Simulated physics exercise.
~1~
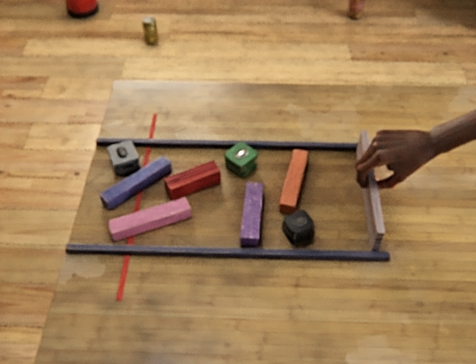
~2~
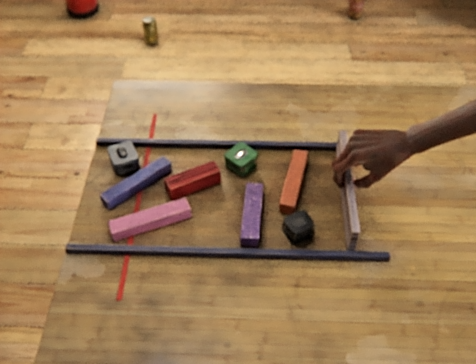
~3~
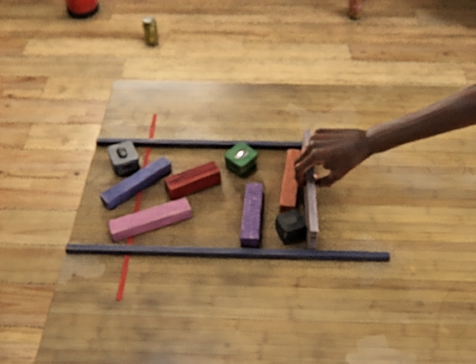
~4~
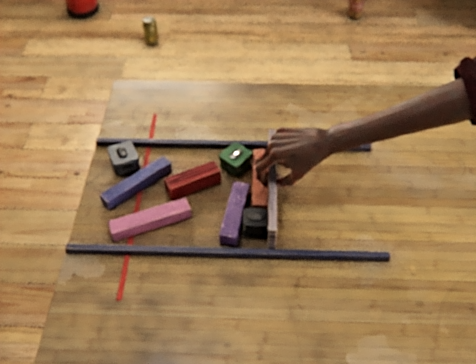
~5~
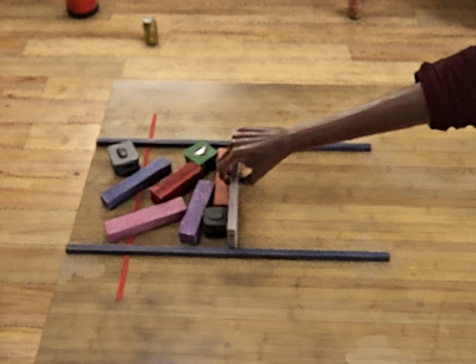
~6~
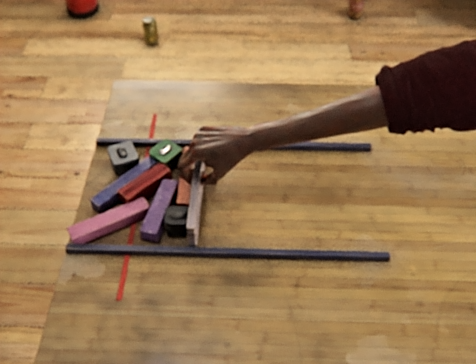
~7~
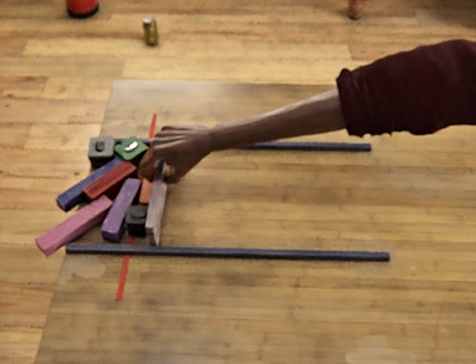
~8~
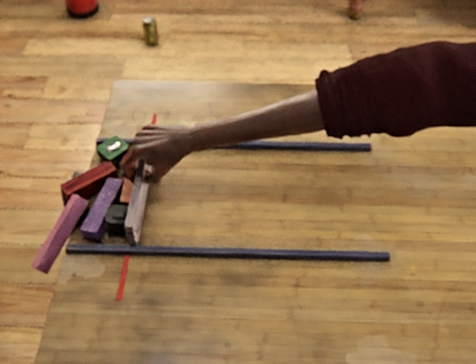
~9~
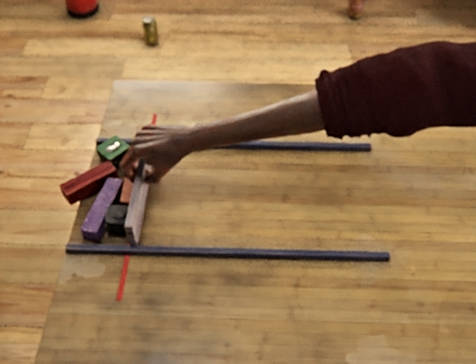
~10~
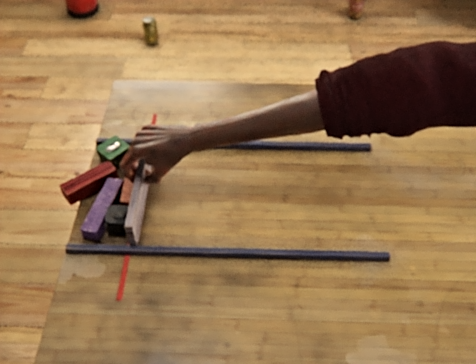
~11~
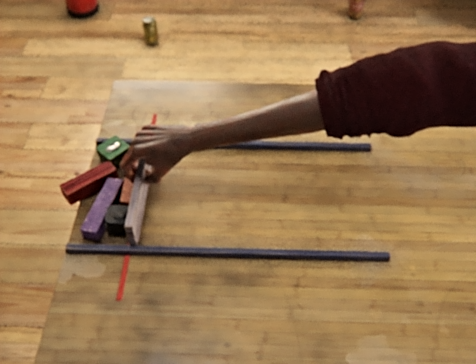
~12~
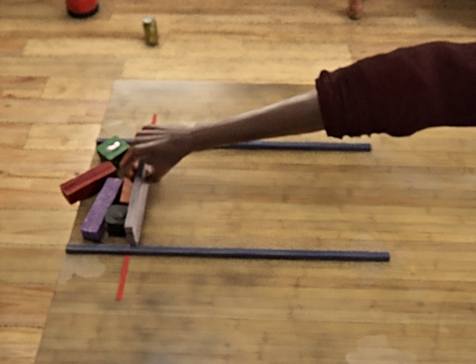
A hand sweeps blocks and sticks left with a board until several drop off the edge.
